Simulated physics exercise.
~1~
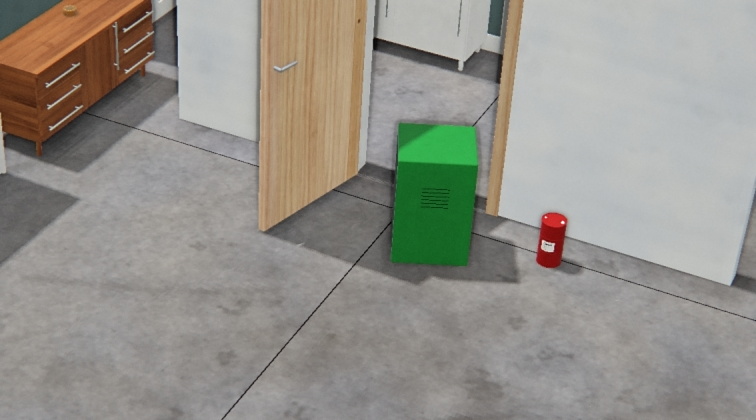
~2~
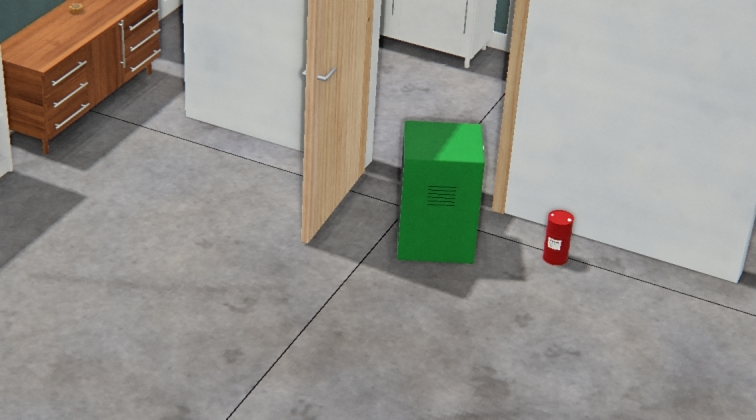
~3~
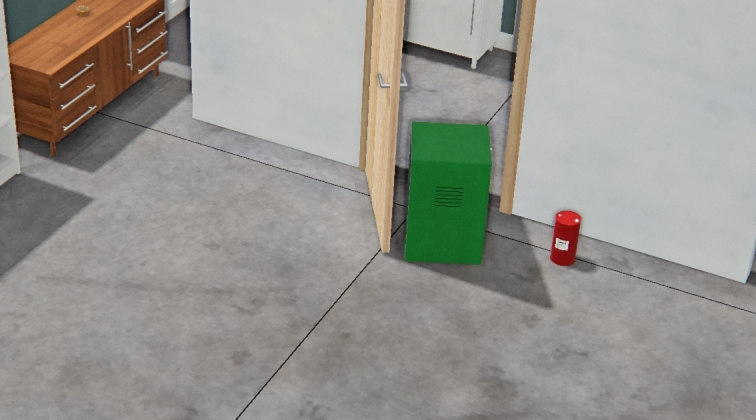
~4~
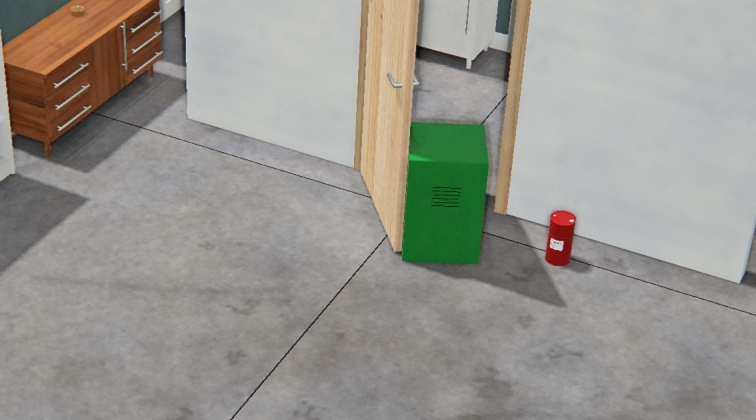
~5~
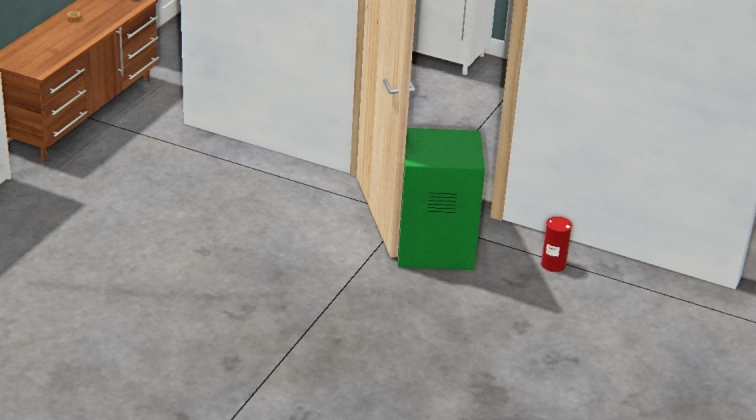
A pale wooden door stands wide open in a doorway between white walls, seen from above in a room with a grey concrete floor. A green metal cabinet stands just right of the door, in front of the opening, with a small red canister farther right and a brown wooden sideboard at the upper left. The door swings rightward toward the cabinet, narrowing the opening, while the view sways slightly. It comes up beside the cabinet's left side and stops there, still partly open, while the cabinet and canister stay in place.
